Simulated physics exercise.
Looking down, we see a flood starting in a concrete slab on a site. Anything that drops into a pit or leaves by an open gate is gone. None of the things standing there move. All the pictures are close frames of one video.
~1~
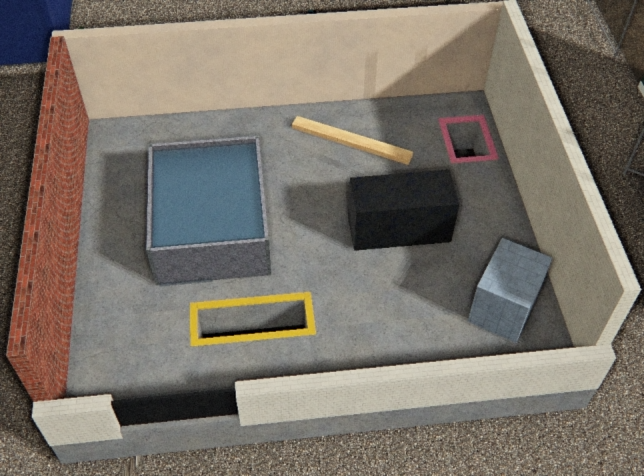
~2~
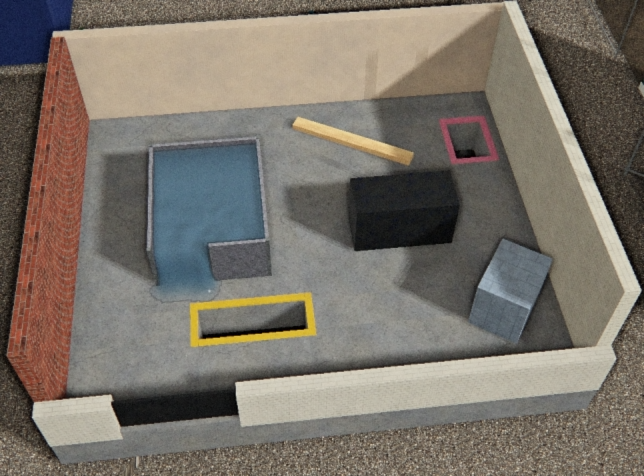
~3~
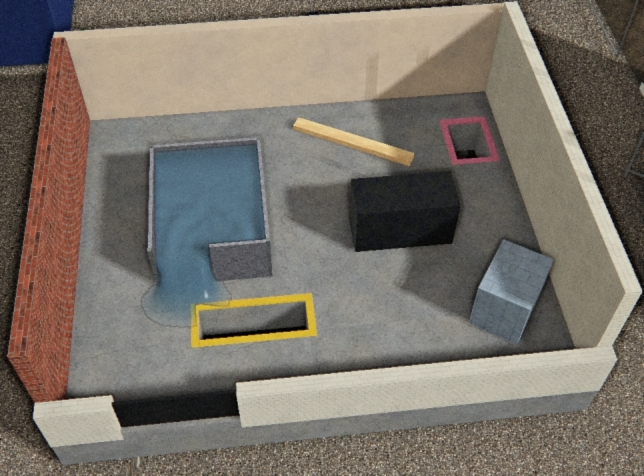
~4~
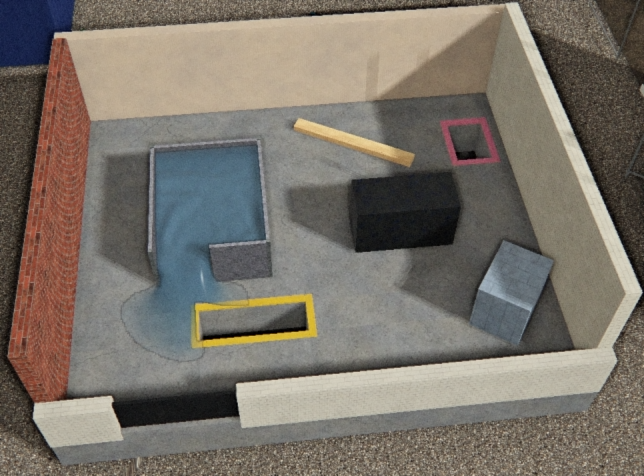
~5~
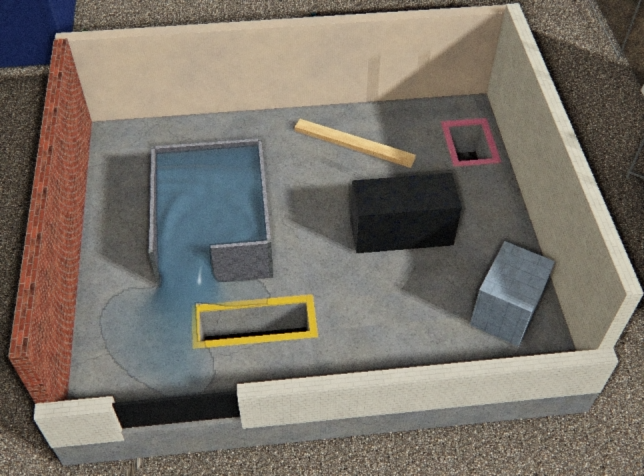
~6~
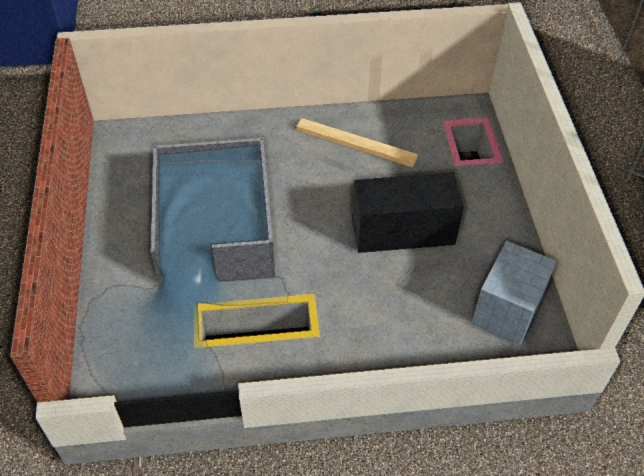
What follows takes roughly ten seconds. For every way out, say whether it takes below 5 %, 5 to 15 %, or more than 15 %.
The gate never reaches five per cent; the yellow pit clears fifteen per cent; the pink pit never reaches five per cent.
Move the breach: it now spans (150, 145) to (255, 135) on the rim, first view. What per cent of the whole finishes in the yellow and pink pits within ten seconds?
Lab note - share by pit: Yellow 8 %, pink 25 %.
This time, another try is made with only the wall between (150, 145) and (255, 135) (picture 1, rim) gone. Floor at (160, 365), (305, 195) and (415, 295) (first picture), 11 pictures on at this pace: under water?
Well, the first is missed by the spill, the next missed by the spill, the last missed by the spill.
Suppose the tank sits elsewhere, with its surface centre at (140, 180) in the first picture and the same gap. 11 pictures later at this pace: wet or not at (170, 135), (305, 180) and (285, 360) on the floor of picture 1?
Unflooded - unflooded - soaked.
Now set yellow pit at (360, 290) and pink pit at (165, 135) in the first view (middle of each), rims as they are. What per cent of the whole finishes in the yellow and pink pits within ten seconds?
The yellow pit ends up with 12 per cent, the pink pit with 15 per cent.
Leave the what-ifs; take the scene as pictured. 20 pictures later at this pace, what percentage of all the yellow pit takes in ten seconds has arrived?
That share would be near 55 %.
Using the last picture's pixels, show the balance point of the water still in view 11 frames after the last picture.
At about (197, 271).
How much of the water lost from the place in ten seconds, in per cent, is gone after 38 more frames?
Close to 75 per cent.
A moment on, water covers 15 % of the floor; the gate 0 %, the yellow pit 8 %, the pink pit 0 %.
Next, water covers 20 % of the floor; the gate 0 %, the yellow pit 13 %, the pink pit 0 %.
Then, water covers 35 % of the floor; the gate 0 %, the yellow pit 19 %, the pink pit 0 %.
Later, water covers 60 % of the floor; the gate 0 %, the yellow pit 27 %, the pink pit 0 %.
In the end, water covers 85 % of the floor; the gate 0 %, the yellow pit 33 %, the pink pit 2 %.
